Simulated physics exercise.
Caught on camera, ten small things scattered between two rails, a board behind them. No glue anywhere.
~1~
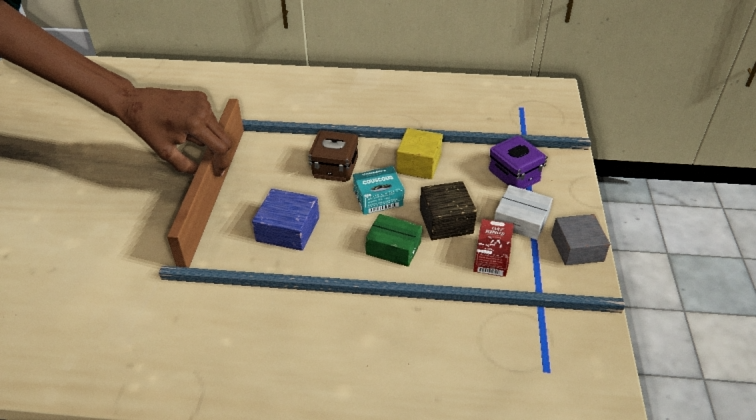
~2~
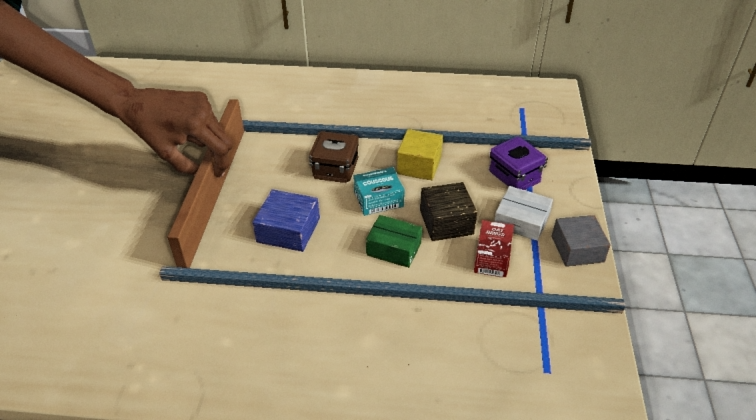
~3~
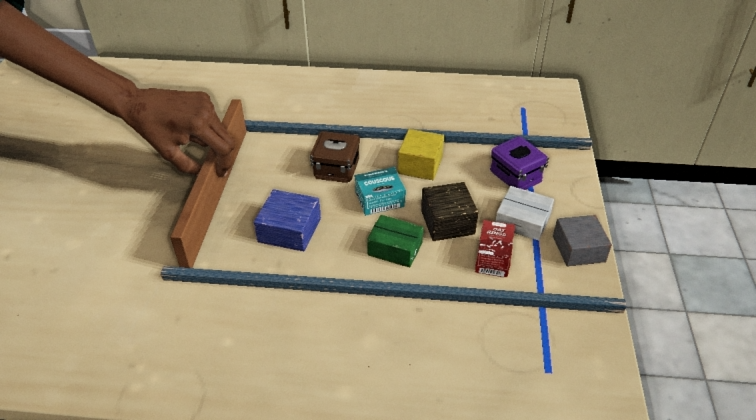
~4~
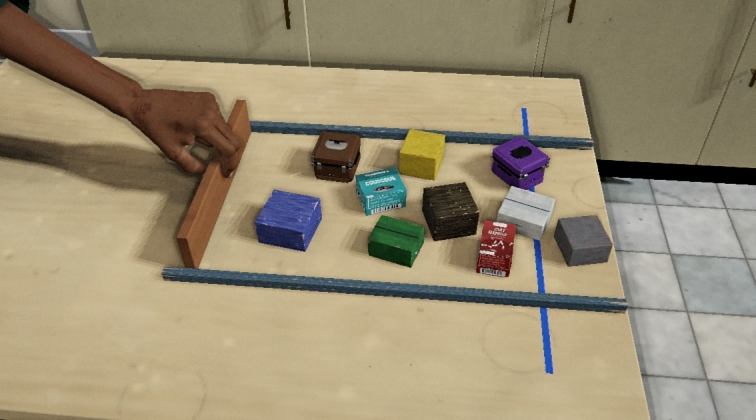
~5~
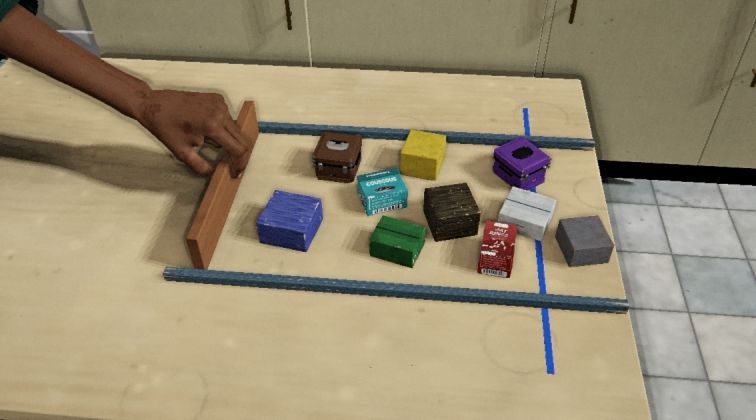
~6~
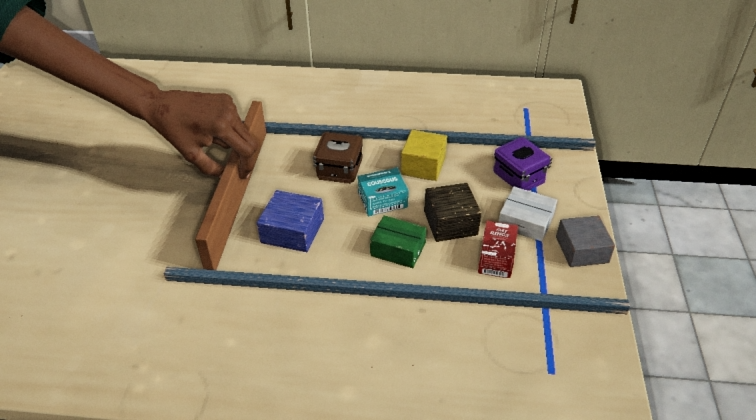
In this clip, a hand holds a wooden board upright at the left of two blue rails and moves it slightly to the right, while the ten small boxes and blocks scattered between the rails show no clear movement of their own.
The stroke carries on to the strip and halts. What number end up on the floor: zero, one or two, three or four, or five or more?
The number that fall off is three or four.
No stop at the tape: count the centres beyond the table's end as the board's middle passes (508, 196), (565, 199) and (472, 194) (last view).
In that order 4, 7 and 1.
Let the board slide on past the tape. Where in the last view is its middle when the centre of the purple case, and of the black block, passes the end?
About (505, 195), and (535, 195) for the other.
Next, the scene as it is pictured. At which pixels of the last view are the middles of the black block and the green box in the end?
Near (615, 227) and (621, 265).
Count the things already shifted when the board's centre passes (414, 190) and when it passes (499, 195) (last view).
At the one place 9, at the other 10.
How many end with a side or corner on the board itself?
It touches 3.
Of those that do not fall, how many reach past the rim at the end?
Overhanging: 3.
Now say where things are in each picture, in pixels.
The first picture shows grey block (580, 239); white box (523, 212); purple case (516, 163); board (211, 177); tape (532, 214).
The second picture shows white box (523, 213); red box (494, 248).
The third picture shows purple case (518, 164); yellow block (421, 154).
The fourth picture shows grey block (583, 240); black block (450, 211).
The fifth picture shows white box (527, 213); board (228, 179).
The sixth picture shows grey block (585, 241); white box (528, 213); purple case (521, 165); board (236, 179); tape (536, 215).
Soon after, none off yet; grey block at rest near (585, 241); white box at rest near (528, 213); purple case at rest near (521, 165).
Then, none off yet; grey block at rest near (585, 241); white box moved a little near (540, 210); purple case at rest near (525, 165).
Further on, one off so far; grey block on its side near (636, 285); white box moved well along near (606, 211); purple case moved well along near (593, 175).
At rest, the number that fall off is three or four; fallen, red box, purple case, white box and grey block.
